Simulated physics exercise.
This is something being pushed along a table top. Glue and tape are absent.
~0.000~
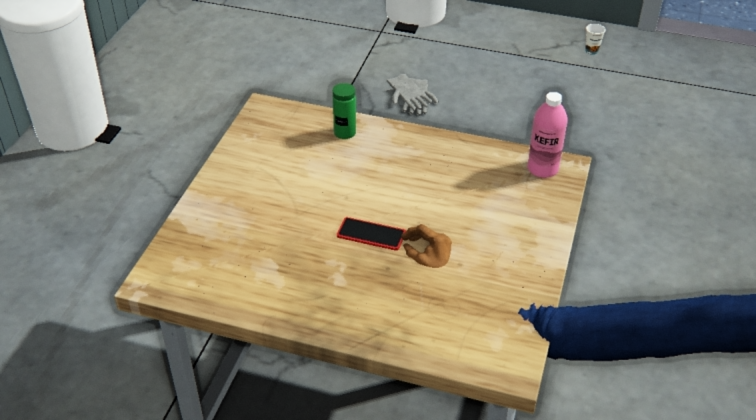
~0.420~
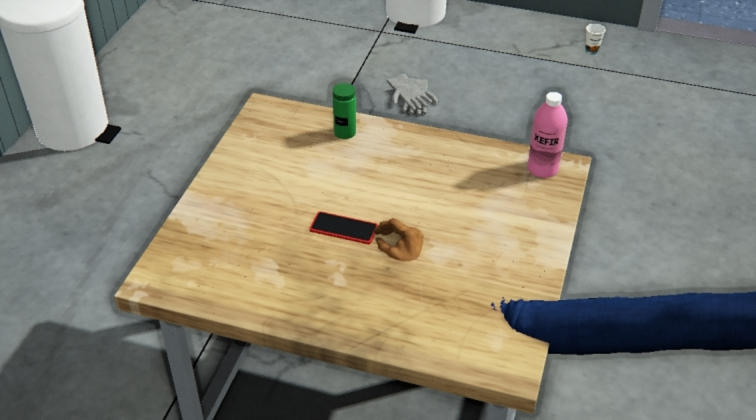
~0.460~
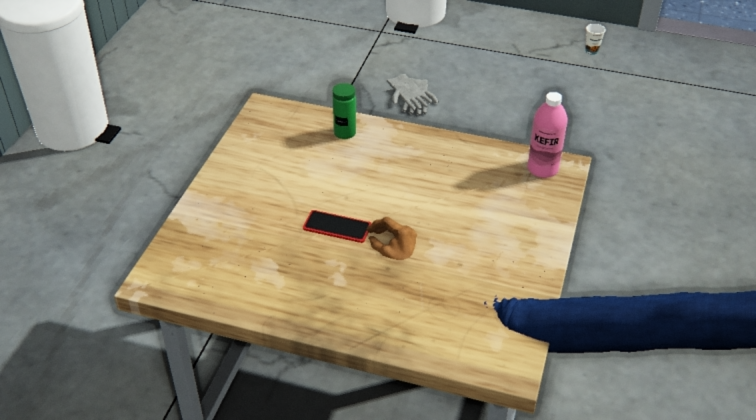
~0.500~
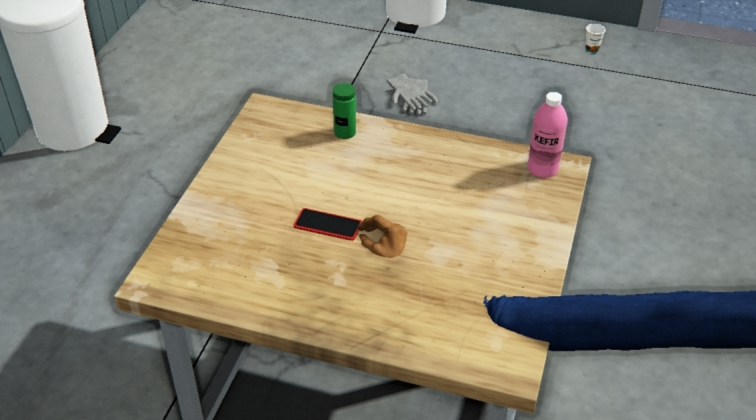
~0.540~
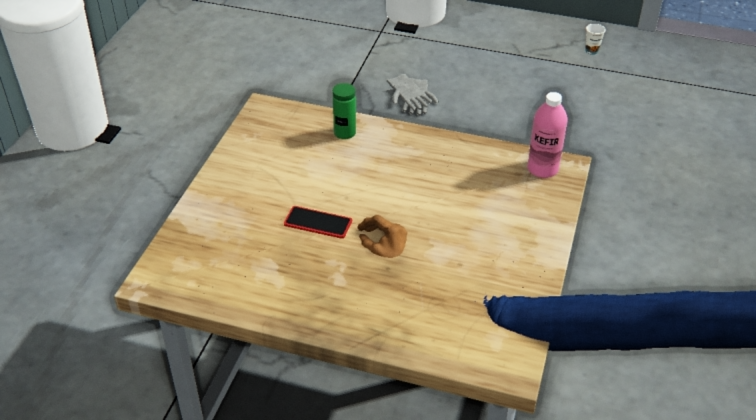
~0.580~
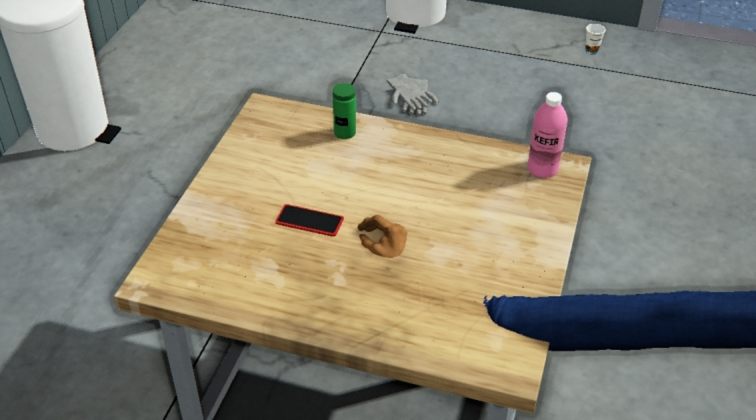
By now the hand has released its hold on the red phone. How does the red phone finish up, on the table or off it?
It finishes on the table.
After 0.68 s, red phone slid a little near (295, 217).
After 0.78 s, red phone slid about its own width near (288, 216).
At rest (1.3 s), moved from the start, red phone. Seen from the same camera at the end, red phone near (288, 215).
